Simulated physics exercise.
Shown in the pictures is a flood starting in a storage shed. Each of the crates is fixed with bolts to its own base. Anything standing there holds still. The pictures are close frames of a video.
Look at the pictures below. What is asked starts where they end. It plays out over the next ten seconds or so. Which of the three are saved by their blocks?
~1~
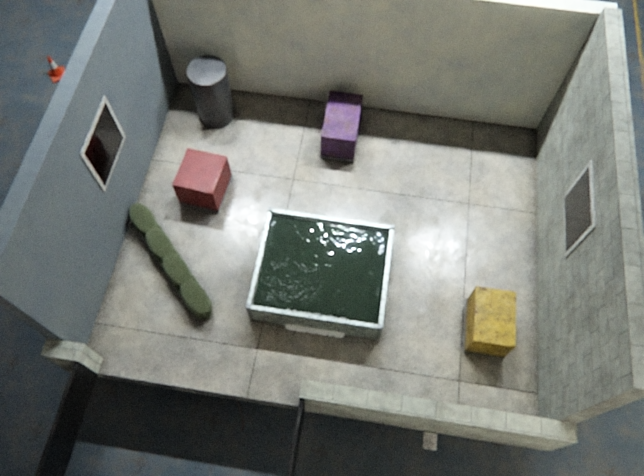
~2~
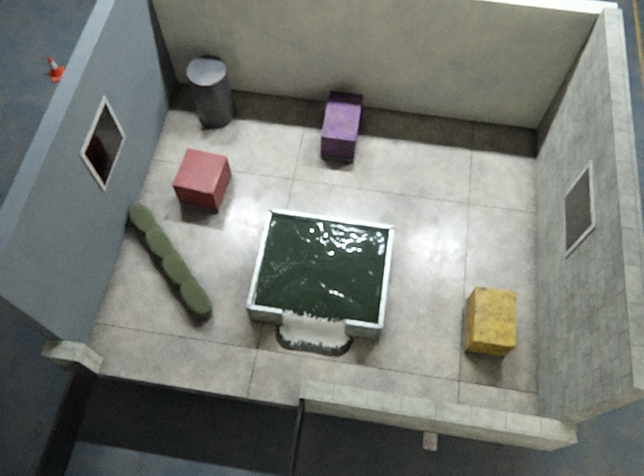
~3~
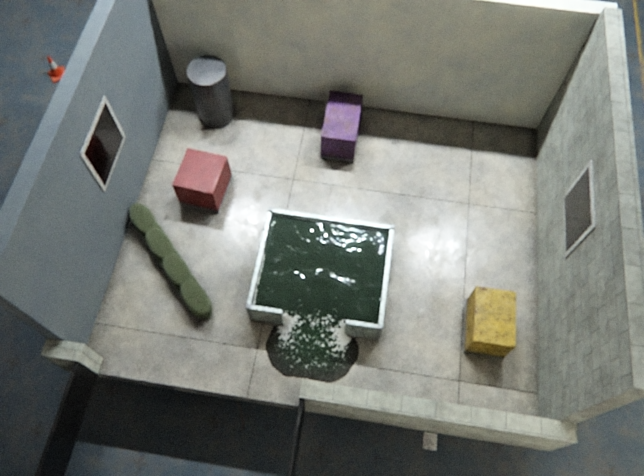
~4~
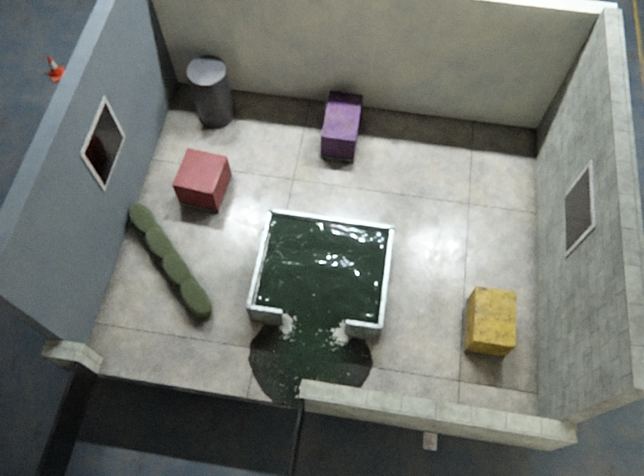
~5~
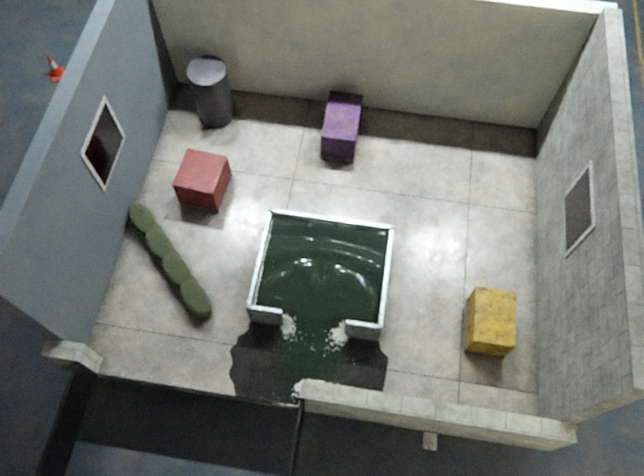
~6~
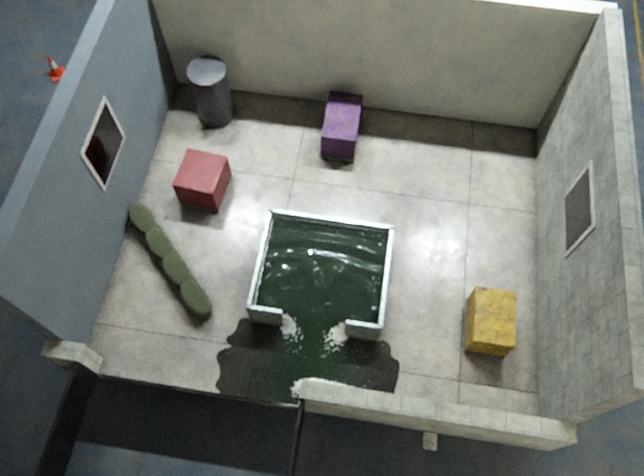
One by one: The yellow crate is within reach, the red crate is out of reach, the purple crate is out of reach.
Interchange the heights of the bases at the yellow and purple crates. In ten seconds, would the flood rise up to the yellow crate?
Yellow crate: Flooded.
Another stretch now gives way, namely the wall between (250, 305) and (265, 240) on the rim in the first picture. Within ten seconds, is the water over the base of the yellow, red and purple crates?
As it turns out, the yellow crate stays unwetted, the red crate is swamped, and the purple crate is swamped.
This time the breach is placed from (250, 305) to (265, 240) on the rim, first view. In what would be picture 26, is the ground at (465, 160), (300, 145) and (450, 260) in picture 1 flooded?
First spot unwetted, second drenched, third unwetted.
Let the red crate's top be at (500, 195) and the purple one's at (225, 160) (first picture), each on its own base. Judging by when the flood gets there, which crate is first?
The yellow-painted one.
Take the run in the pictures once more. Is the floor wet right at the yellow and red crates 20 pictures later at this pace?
The way I see it, yellow got wet while red remains dry.
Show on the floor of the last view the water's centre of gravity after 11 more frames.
About (338, 310).
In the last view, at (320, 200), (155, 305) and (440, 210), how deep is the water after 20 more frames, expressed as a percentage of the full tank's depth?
The three come to some 0, 0 and 0 per cent respectively.
A moment on, water covers 10 % of the floor; the yellow crate not reached, the red crate not reached, the purple crate not reached.
Next, water covers 15 % of the floor; the yellow crate water round its plinth, the red crate not reached, the purple crate not reached.
Then, water covers 20 % of the floor; the yellow crate water round its plinth, the red crate not reached, the purple crate not reached.
Later, water covers 40 % of the floor; the yellow crate water round its plinth, the red crate not reached, the purple crate not reached.
In the end, water covers 50 % of the floor; the yellow crate was topped, the red crate stayed above the water, the purple crate stayed above the water.
